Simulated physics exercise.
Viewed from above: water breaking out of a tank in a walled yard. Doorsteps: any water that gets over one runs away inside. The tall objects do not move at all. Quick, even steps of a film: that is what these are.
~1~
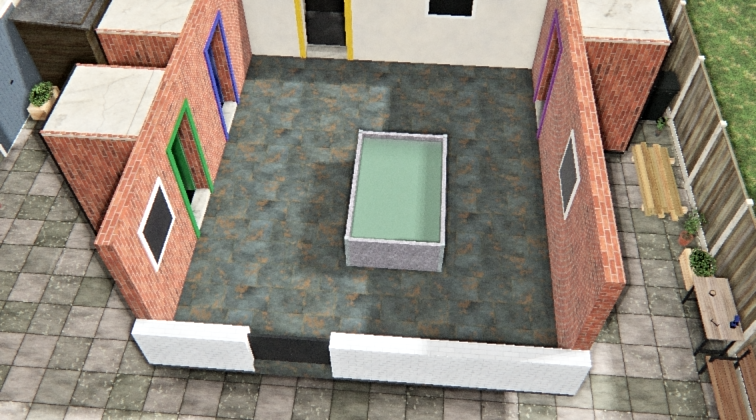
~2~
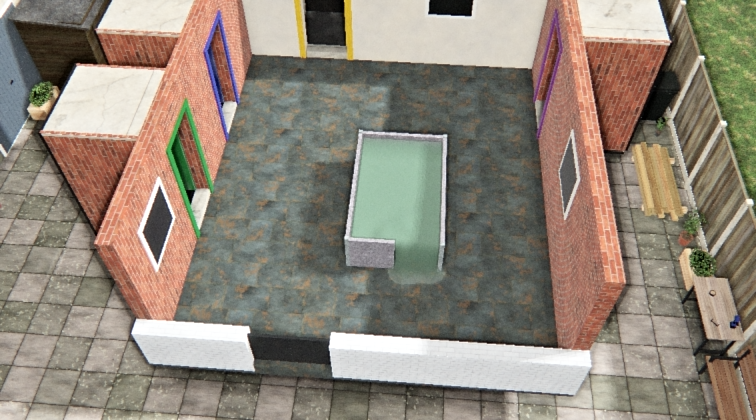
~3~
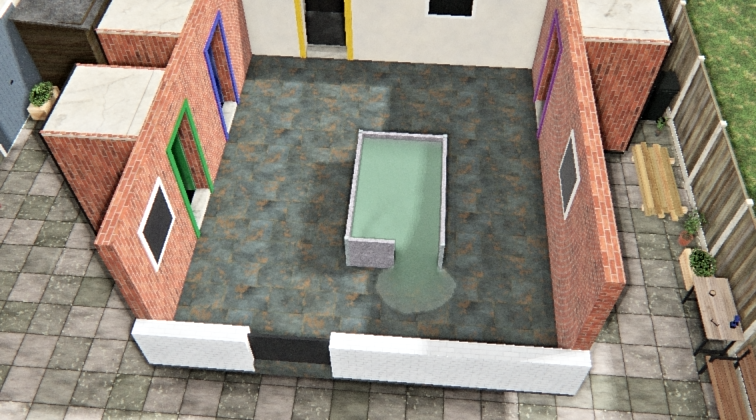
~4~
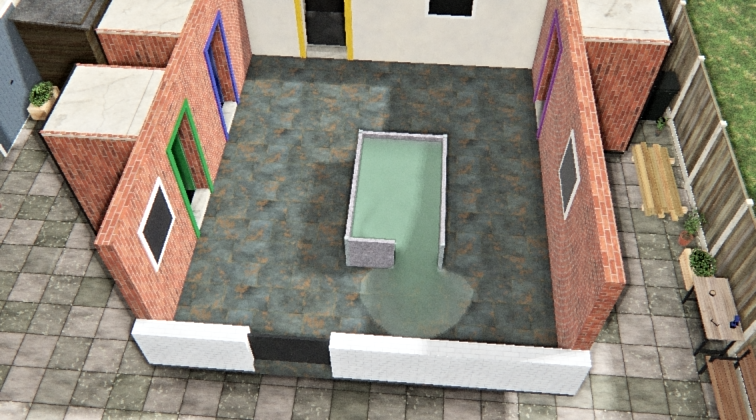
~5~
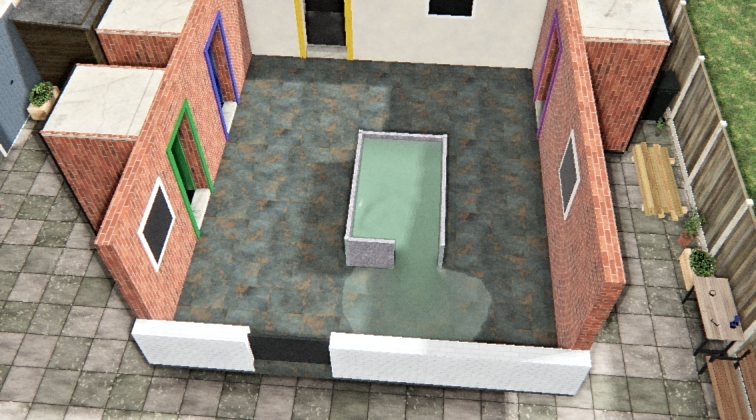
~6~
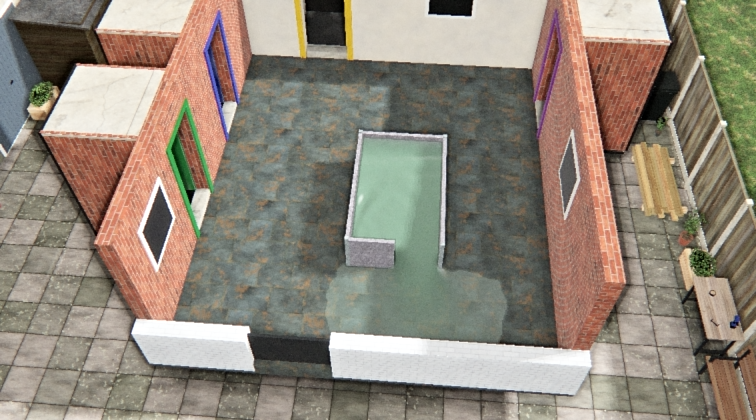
At the start, still, pale green water fills a rectangular tank in a walled yard with brick sides. Then a gap appears at the right of the tank's near wall and water pours out, spreading in a widening pool across the dark floor until it reaches the low white front wall.
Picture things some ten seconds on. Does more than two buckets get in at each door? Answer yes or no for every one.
Purple door: No, green door: No, yellow door: No, blue door: No.
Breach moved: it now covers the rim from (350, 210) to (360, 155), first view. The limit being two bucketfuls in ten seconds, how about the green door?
The green one exceeds the limit.
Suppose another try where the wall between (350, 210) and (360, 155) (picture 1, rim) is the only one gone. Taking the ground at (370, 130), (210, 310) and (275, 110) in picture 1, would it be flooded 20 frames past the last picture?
Point by point: Untouched, swamped and swamped.
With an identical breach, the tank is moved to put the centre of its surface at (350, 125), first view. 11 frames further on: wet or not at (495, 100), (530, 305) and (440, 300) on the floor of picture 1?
Points in order: Not reached; inundated; inundated.
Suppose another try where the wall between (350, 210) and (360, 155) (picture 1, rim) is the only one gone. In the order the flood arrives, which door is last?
Answer: The purple door.
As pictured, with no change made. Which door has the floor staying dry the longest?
Result: The yellow-painted one.
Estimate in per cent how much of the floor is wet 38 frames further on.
My estimate is near 75 per cent.
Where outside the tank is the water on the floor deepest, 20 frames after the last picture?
I'd put it around (545, 370).
A moment on, water covers 15 % of the floor; the purple door not reached, the green door not reached, the yellow door not reached, the blue door not reached.
Next, water covers 20 % of the floor; the purple door not reached, the green door not reached, the yellow door not reached, the blue door not reached.
Then, water covers 45 % of the floor; the purple door not reached, the green door wet at the sill, nothing in, the yellow door not reached, the blue door not reached.
Later, water covers 75 % of the floor; the purple door wet at the sill, nothing in, the green door wet at the sill, nothing in, the yellow door not reached, the blue door wet at the sill, nothing in.
In the end, water covers 95 % of the floor; the purple door wet at the sill, nothing in, the green door wet at the sill, nothing in, the yellow door wet at the sill, nothing in, the blue door wet at the sill, nothing in.
